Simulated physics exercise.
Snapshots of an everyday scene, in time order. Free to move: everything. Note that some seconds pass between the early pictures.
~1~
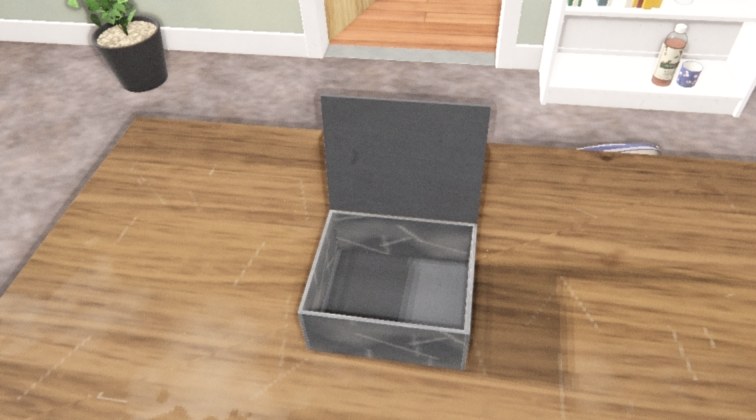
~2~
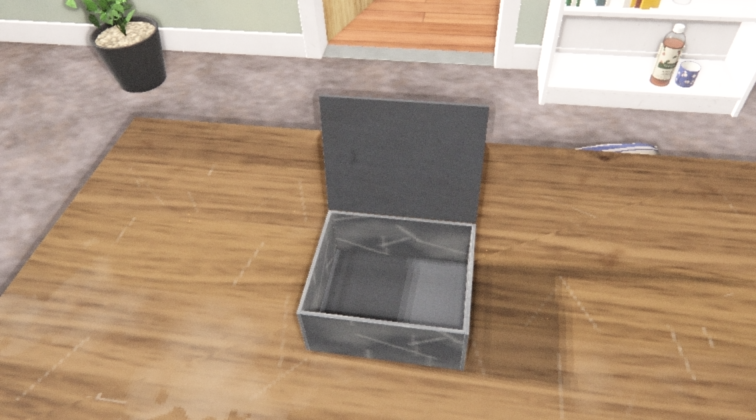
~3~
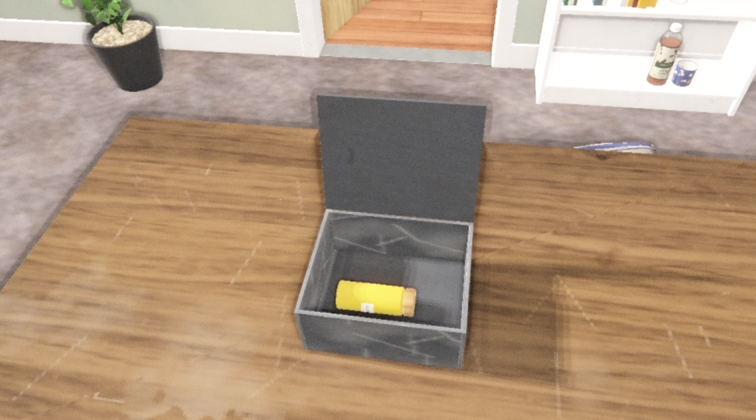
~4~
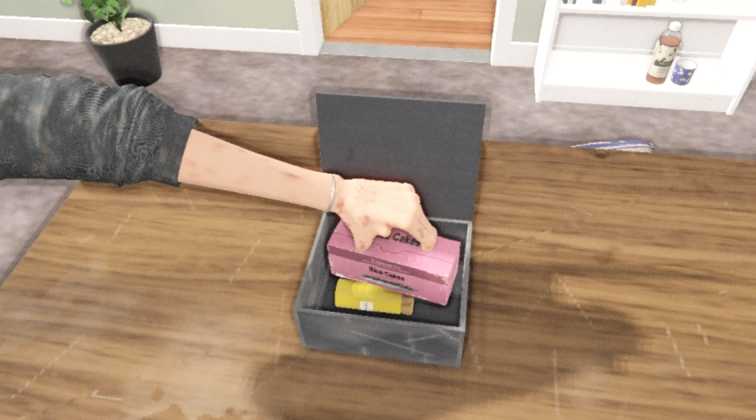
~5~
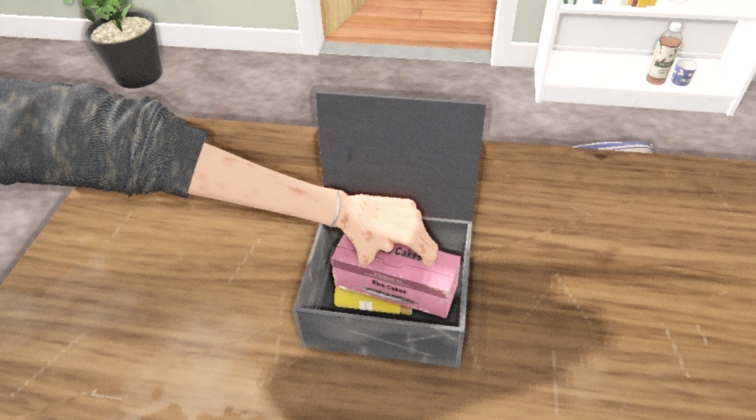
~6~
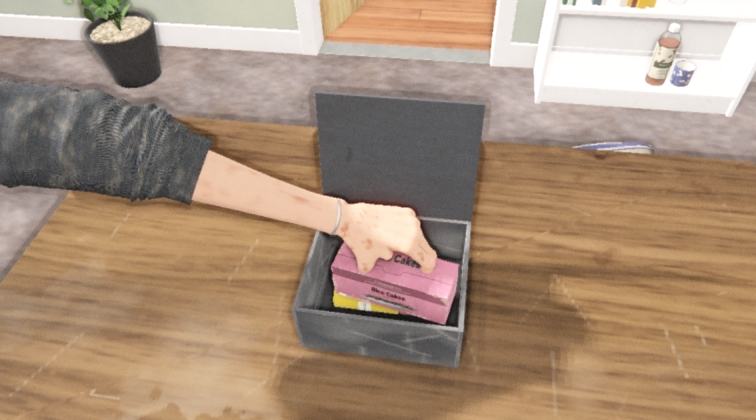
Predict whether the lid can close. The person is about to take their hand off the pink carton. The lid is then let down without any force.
Lowered fully.
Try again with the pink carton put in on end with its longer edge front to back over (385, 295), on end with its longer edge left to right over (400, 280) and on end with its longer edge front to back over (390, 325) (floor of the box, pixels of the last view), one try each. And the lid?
Lid, try 1: Propped open; try 2: Propped open; try 3: Propped open.
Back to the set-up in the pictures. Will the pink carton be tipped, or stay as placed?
As it turns out, the pink carton changes its angle.
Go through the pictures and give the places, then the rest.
The last thing is not in view yet, in the first picture.
The last thing is not in view yet, in the second picture.
The last thing is not in view yet; yellow shaker (376, 299), in the third picture.
Still above its spot; pink carton (394, 258); yellow shaker (375, 297), in the fourth picture.
Still above its spot; pink carton (396, 271), in the fifth picture.
In place under the hand; pink carton (395, 279), in the sixth picture.
Then, 1.20 s after the last picture, lid starting down; pink carton on its side near (391, 318); yellow shaker rolled well along.
Then, 1.80 s after the last picture, lid 33° above the rim; pink carton on its side near (391, 318); yellow shaker rolled well along.
At rest, lid shut; tipped over in the box, pink carton; moved from the start, yellow shaker. Seen from the same camera at the end, pink carton near (391, 318).
